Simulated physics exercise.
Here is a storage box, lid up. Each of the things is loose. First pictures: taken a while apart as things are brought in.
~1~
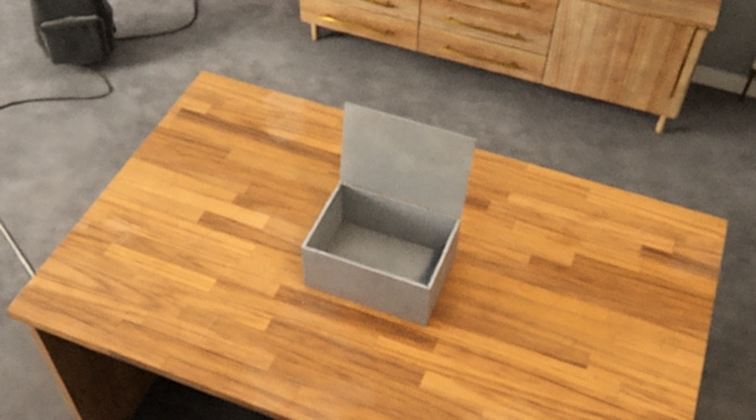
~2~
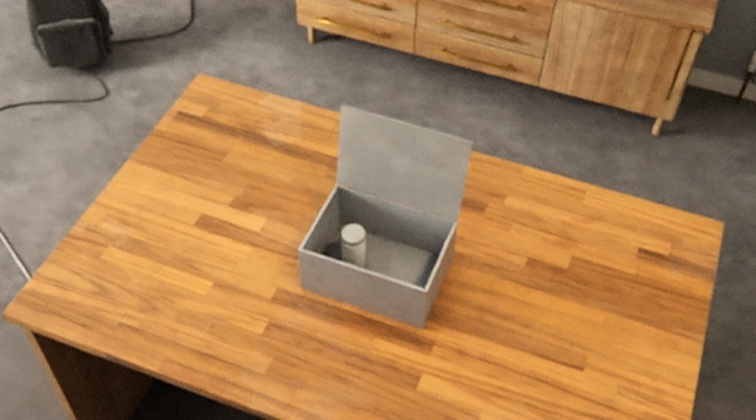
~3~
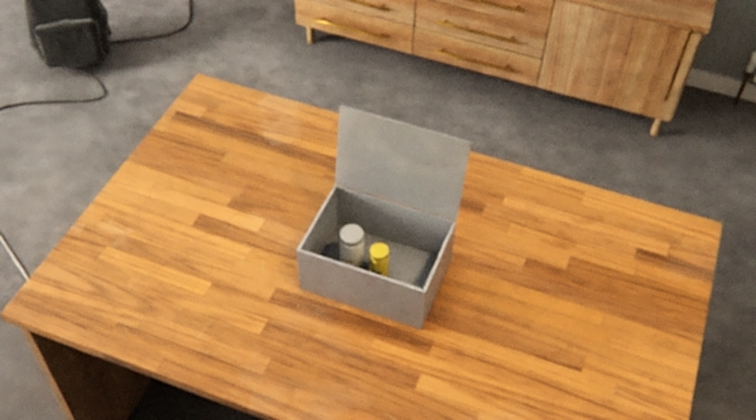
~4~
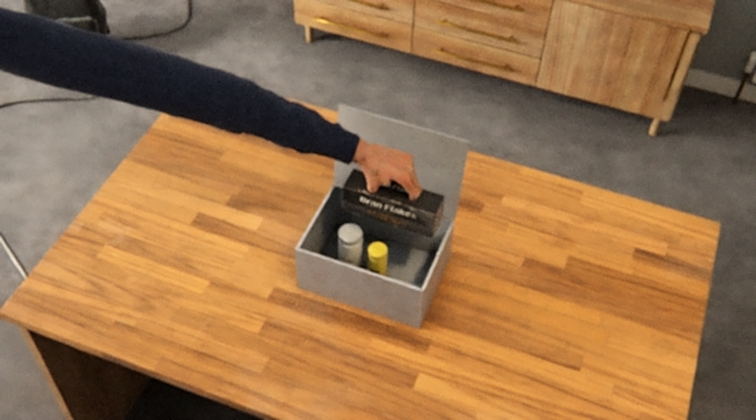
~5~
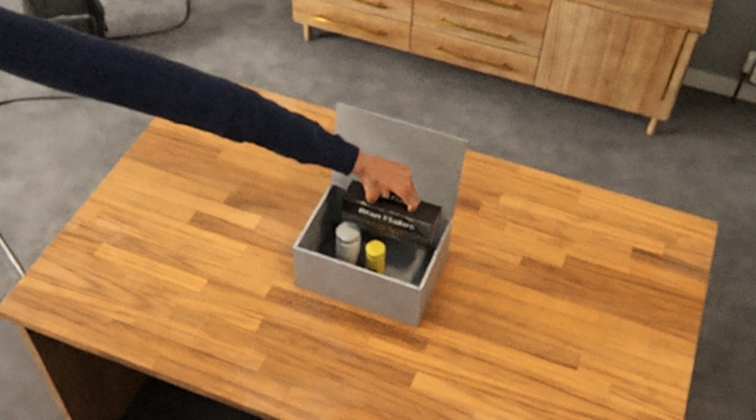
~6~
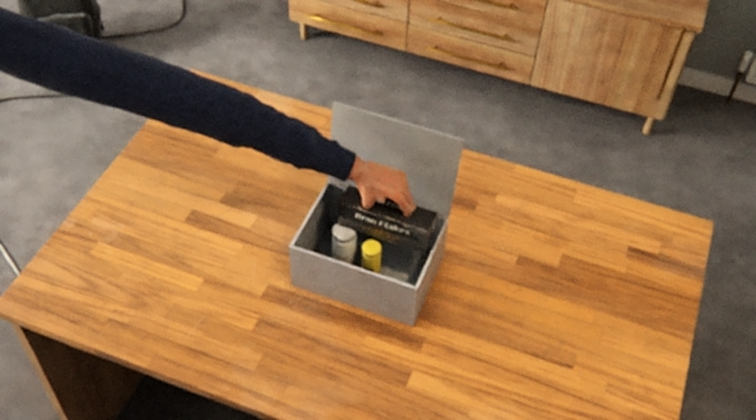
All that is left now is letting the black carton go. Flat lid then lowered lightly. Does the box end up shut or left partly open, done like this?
It ends up shut.
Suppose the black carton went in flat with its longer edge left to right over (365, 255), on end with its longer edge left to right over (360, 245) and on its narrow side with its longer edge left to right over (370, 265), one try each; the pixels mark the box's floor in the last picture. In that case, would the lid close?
First - shut down; second - not shut; third - shut down.
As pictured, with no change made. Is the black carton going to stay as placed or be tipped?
Well, the black carton ends up skewed.
Then, 0.90 s past the last view, lid starting down; black carton on its side near (370, 240).
Then, 1.70 s past the last view, lid 48° above the rim; black carton on its side near (370, 240).
Finally, lid shut; down or leaning hard in the box, black carton; the other 2 still in place. Final places as the last picture's camera would see them, black carton near (370, 240).
